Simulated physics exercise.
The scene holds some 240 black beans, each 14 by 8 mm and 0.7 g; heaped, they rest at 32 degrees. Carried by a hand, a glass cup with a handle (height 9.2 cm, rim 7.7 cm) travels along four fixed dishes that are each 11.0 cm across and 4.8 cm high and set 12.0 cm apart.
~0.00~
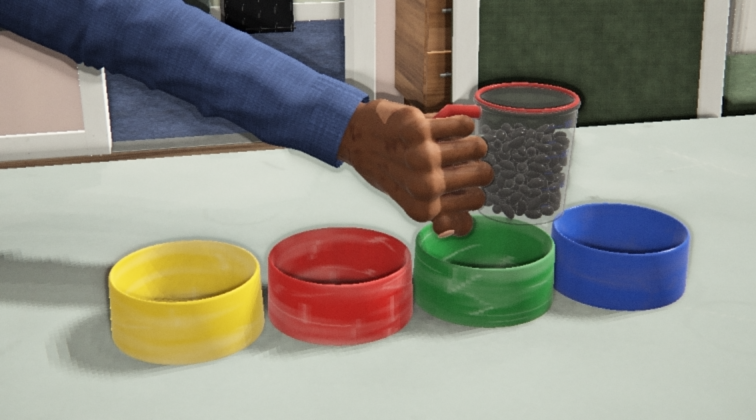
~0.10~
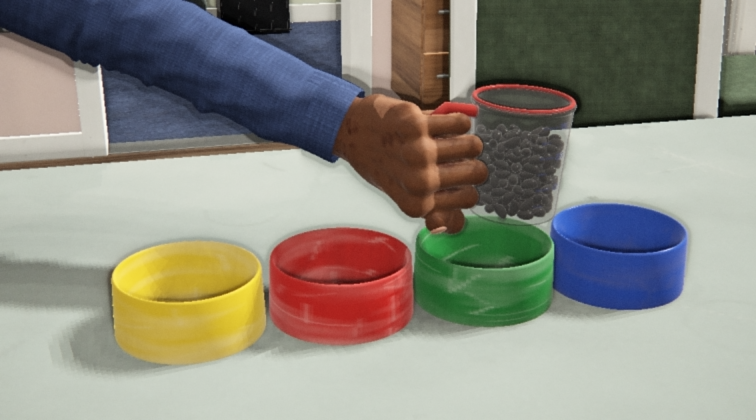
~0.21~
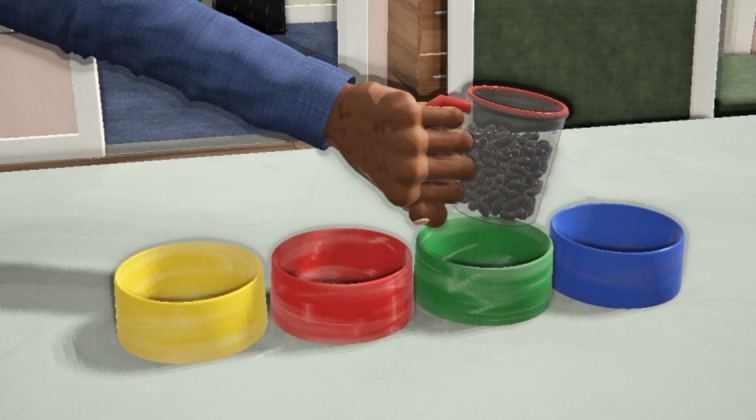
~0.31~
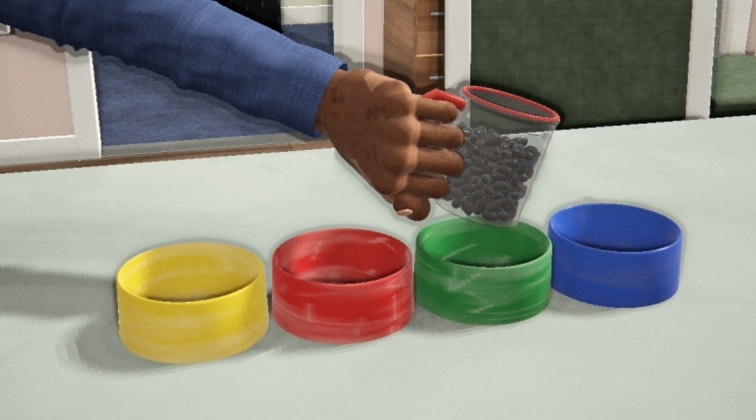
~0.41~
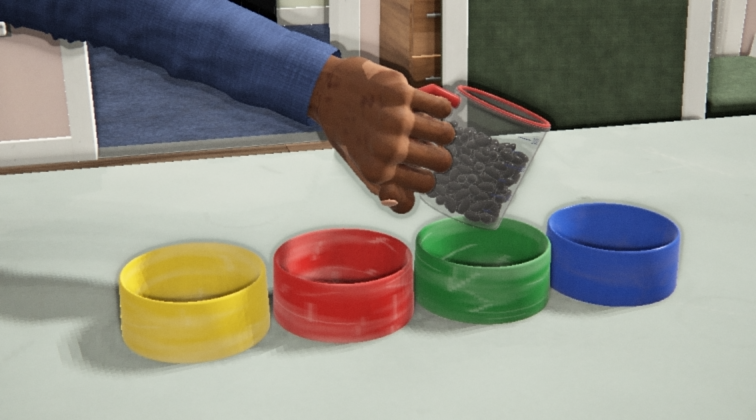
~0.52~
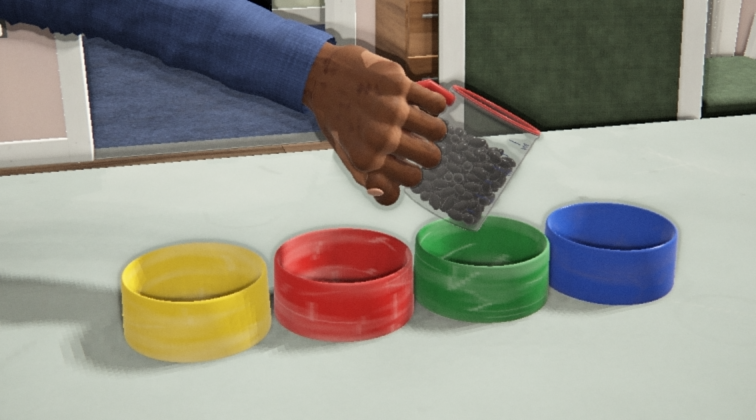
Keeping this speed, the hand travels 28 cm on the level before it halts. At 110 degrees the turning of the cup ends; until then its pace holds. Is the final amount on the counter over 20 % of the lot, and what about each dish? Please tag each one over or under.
Red - over; blue - under; green - under; yellow - under; counter - under.
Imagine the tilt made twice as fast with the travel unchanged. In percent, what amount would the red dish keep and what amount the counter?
I'd say red ends at 10 while the counter ends at 0.
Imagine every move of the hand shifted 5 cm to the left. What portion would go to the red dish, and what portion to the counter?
Shares in that case - red 70 / counter 10.
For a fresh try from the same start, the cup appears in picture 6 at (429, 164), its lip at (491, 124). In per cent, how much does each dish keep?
The red dish keeps 10, the blue dish 0, the green dish 0 and the yellow dish 70.
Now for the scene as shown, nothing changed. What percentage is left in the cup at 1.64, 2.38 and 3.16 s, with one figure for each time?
It goes roughly like this: 95, 10, 0 per cent.
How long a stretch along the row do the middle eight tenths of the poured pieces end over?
I'd put it at close to 7 cm.
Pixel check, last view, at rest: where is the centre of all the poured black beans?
I'd say roughly (346, 289).
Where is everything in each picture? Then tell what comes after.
In the first picture, cup at (523, 154), tilt 0 degrees, lip at (573, 95), moved 0.0 cm; middle of the pieces at (522, 166); blue dish at (620, 228); green dish at (485, 241); red dish at (340, 255); yellow dish at (185, 271).
In the second picture, cup at (518, 155), tilt 3 degrees, lip at (569, 98), moved 0.4 cm; middle of the pieces at (516, 167).
In the third picture, cup at (505, 156), tilt 9 degrees, lip at (562, 105), moved 1.4 cm; middle of the pieces at (502, 168).
In the fourth picture, cup at (493, 158), tilt 16 degrees, lip at (553, 113), moved 2.4 cm; middle of the pieces at (489, 170).
In the fifth picture, cup at (481, 159), tilt 22 degrees, lip at (544, 121), moved 3.4 cm; middle of the pieces at (475, 171).
In the sixth picture, cup at (468, 160), tilt 29 degrees, lip at (534, 130), moved 4.4 cm; middle of the pieces at (461, 172); blue dish at (611, 226); green dish at (482, 240); red dish at (344, 255); yellow dish at (195, 272). The cup turns about 65 degrees a second and travels 10 cm a second.
After 1.64 s, tilt 100 degrees; cup holds 95 %.
After 2.38 s, tilt 110 degrees; cup holds 10 %, red 85 %, green 5 %.
Then, at 3.16 s, tilt 110 degrees; cup holds 0 %, red 90 %, green 5 %.
By 3.5 s all is still; red 90 %, blue 0 %, green 5 %, yellow 0 %, counter 5 %.
